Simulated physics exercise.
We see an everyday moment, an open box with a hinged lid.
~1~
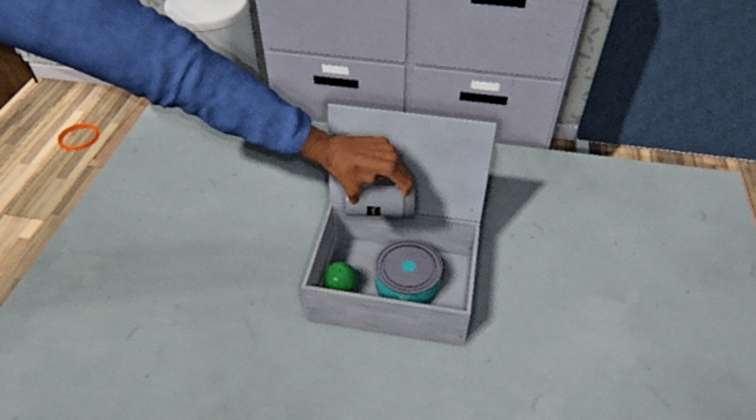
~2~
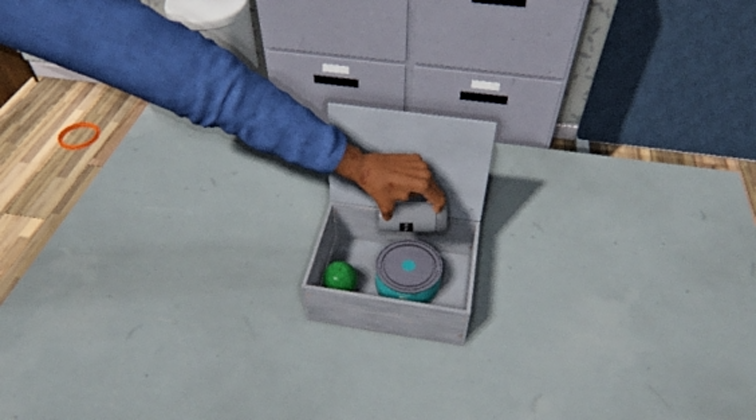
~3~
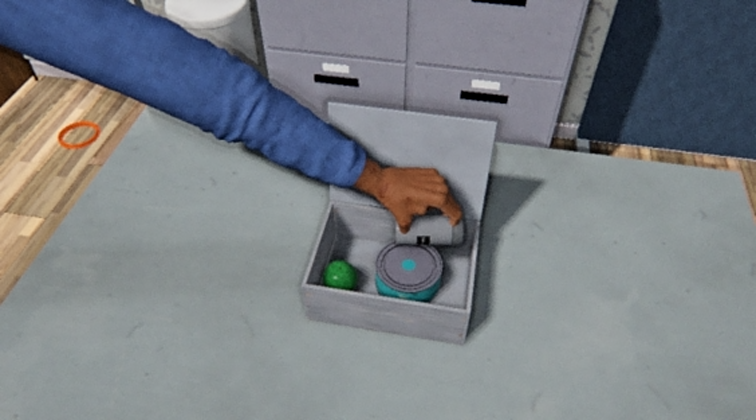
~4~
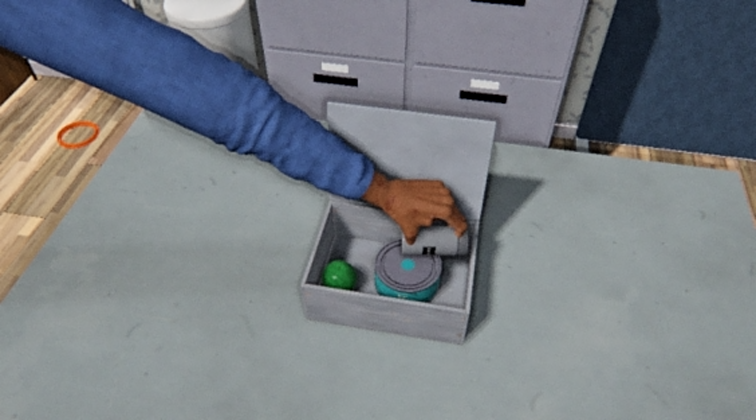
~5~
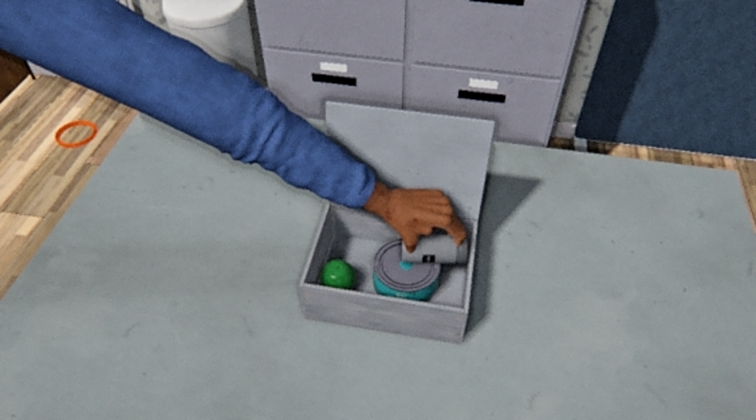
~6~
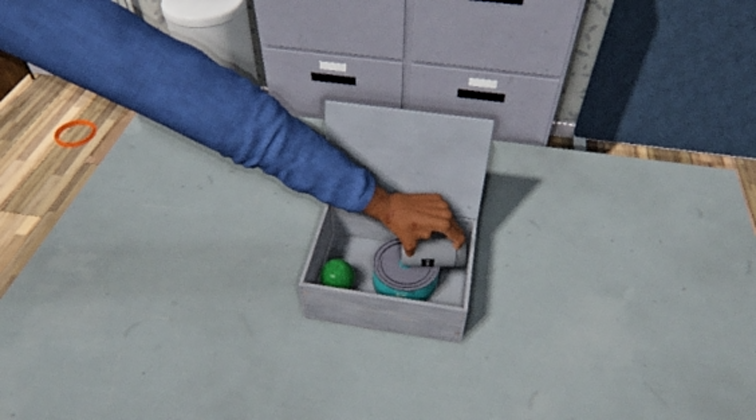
A hand in a blue sleeve moving a grey shaker rightward and lowering it into an open box beside a green apple.
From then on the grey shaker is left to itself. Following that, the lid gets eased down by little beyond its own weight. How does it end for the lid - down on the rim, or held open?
For the lid it ends held open.
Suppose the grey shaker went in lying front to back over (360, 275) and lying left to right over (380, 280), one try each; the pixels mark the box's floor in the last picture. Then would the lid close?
On the first go the lid settles shut, and on the second go it remains open a bit.
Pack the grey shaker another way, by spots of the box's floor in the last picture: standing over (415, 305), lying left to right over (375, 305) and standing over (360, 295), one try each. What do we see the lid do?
Case one lid open, case two lid shut, case three lid shut.
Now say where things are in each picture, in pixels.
In the first picture, on its way; grey shaker (380, 201); green apple (340, 280).
In the second picture, on its way; grey shaker (412, 217); green apple (340, 279).
In the third picture, on its way; grey shaker (429, 230); green apple (340, 278).
In the fourth picture, on its way; grey shaker (434, 241); green apple (339, 278).
In the fifth picture, on its way; grey shaker (434, 249); green apple (338, 278).
In the sixth picture, put in, still held; grey shaker (433, 253); green apple (338, 277).
Then, 1.40 s on from there, lid 74° above the rim.
Then, 1.80 s on from there, lid 34° above the rim.
In the end, lid 7° above the rim; all 3 unmoved. At the end, from the last picture's camera, grey shaker near (434, 255).
